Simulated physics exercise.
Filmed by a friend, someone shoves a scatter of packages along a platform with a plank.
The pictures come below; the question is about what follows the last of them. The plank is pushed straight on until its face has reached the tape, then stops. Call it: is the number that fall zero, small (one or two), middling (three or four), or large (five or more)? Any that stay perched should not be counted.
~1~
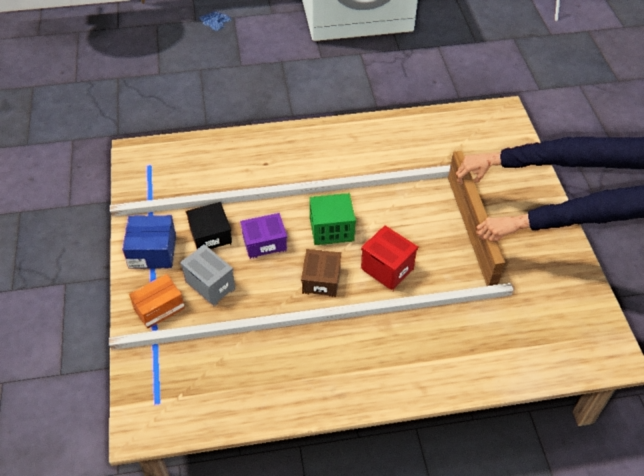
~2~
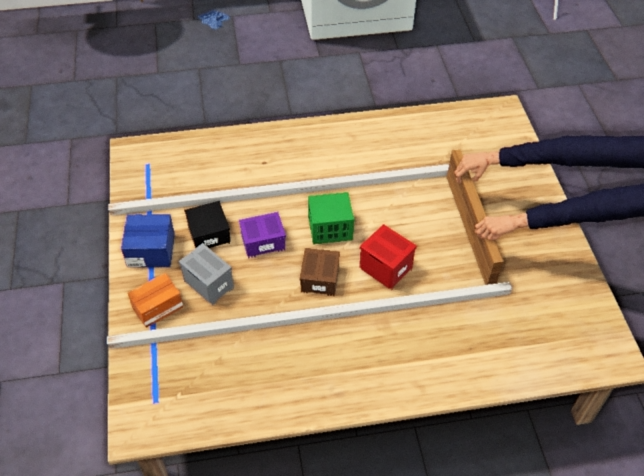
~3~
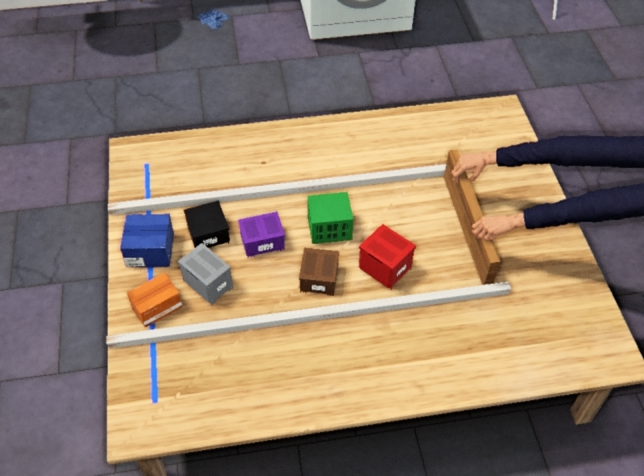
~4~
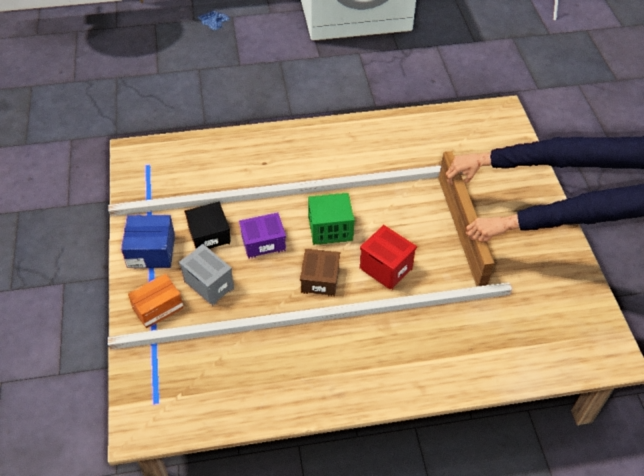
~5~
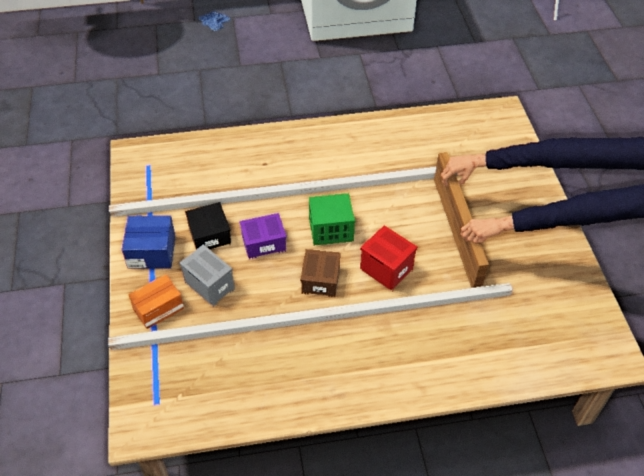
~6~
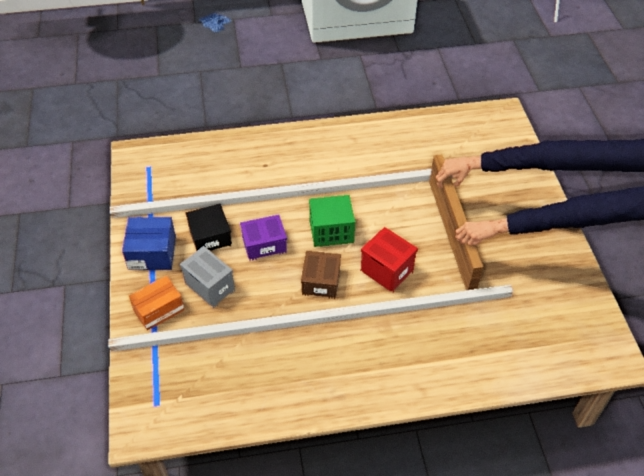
It is large.
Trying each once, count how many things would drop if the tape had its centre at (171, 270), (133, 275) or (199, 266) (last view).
In order, the counts are 5, 6 and 4.
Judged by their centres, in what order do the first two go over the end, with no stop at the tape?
First the blue box, then the orange box.
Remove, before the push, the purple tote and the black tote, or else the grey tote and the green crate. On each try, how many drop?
The first removal gives 4, the second gives 4.
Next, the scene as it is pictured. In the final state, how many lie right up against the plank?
2 are in contact with it.
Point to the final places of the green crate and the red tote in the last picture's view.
The green crate at (128, 246), the red tote at (131, 282).
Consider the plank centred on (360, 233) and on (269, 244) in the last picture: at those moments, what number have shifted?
Counting first: 2, next 8.
Soon after, none off yet; blue box at rest near (150, 243); orange box at rest near (157, 303); grey tote at rest near (208, 278).
After that, none off yet; blue box displaced about its own width near (109, 247); orange box displaced a little near (133, 307); grey tote displaced about its own width near (164, 278).
In the end, the number that fall off is five or more; gone, brown tote, purple tote, black tote, grey tote, orange box and blue box.
